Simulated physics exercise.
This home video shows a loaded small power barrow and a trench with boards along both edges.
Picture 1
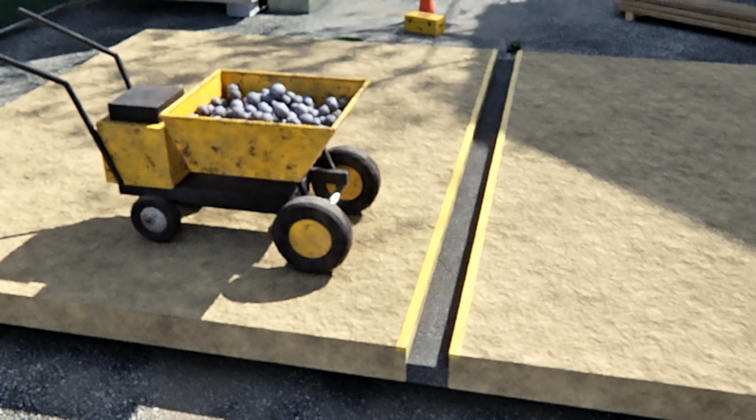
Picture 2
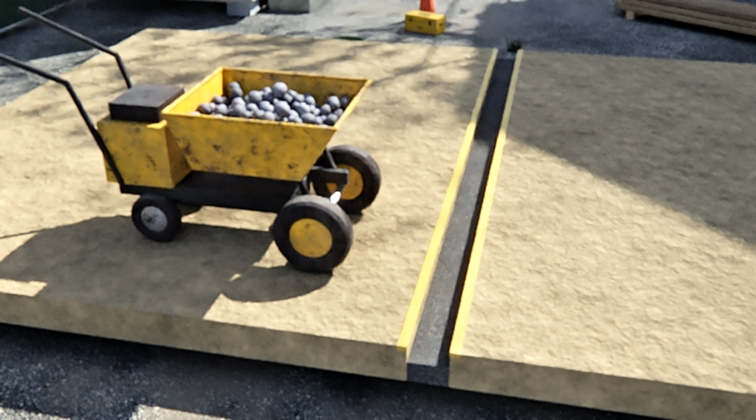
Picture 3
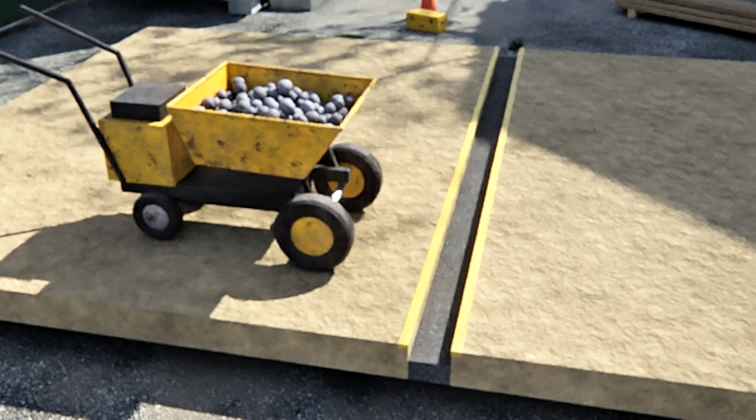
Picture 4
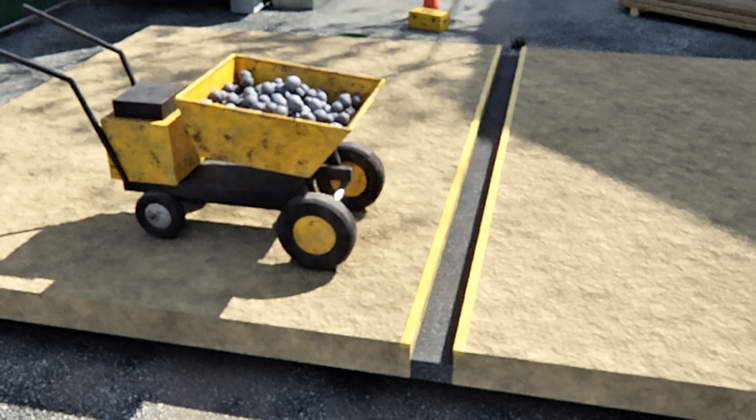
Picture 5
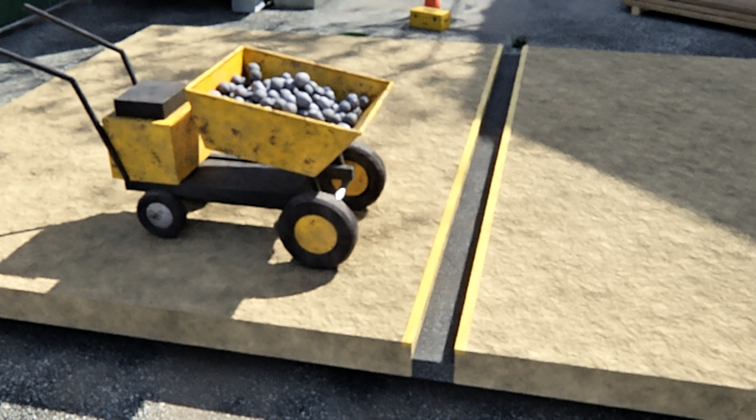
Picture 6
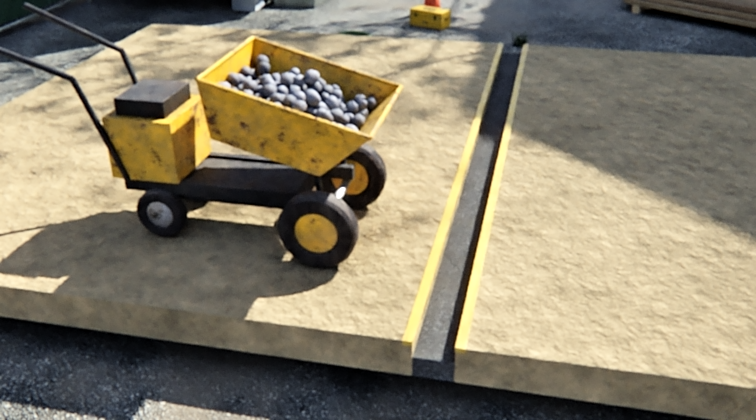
The yellow skip of cobbles on a small barrow tilts gradually toward the trench at right.
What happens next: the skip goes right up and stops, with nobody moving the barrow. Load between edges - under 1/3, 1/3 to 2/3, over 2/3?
1/3 to 2/3.
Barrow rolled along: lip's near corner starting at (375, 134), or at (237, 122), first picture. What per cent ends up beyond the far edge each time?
First try: Some 90 %; second try: 0 %.
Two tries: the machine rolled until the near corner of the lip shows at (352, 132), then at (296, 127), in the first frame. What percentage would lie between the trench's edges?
20 and 40 in a hundred, in that order.
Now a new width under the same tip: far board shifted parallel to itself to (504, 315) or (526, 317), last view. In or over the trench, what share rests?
In order, some 80 and some 90 percent.
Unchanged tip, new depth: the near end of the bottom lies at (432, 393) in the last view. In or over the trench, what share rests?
I'd guess close to 60 percent.
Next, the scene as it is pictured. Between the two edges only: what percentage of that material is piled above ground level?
55 in a hundred.
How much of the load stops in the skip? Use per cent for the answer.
Around 5 %.
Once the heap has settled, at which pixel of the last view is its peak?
Approximate top: (476, 225).
Soon after the last picture, skip tipped steeply; all in the skip.
A little later, skip tipped right over; most in the skip; a small part in or heaped over the trench; a small part beyond it; a stray few falling.
Later still, skip tipped right over; a small part in the skip; a stray few short of the trench; about a third in or heaped over the trench; about half beyond it.
By the end, skip tipped right over; a stray few in the skip; a stray few short of the trench; about half in or heaped over the trench; about half beyond it.
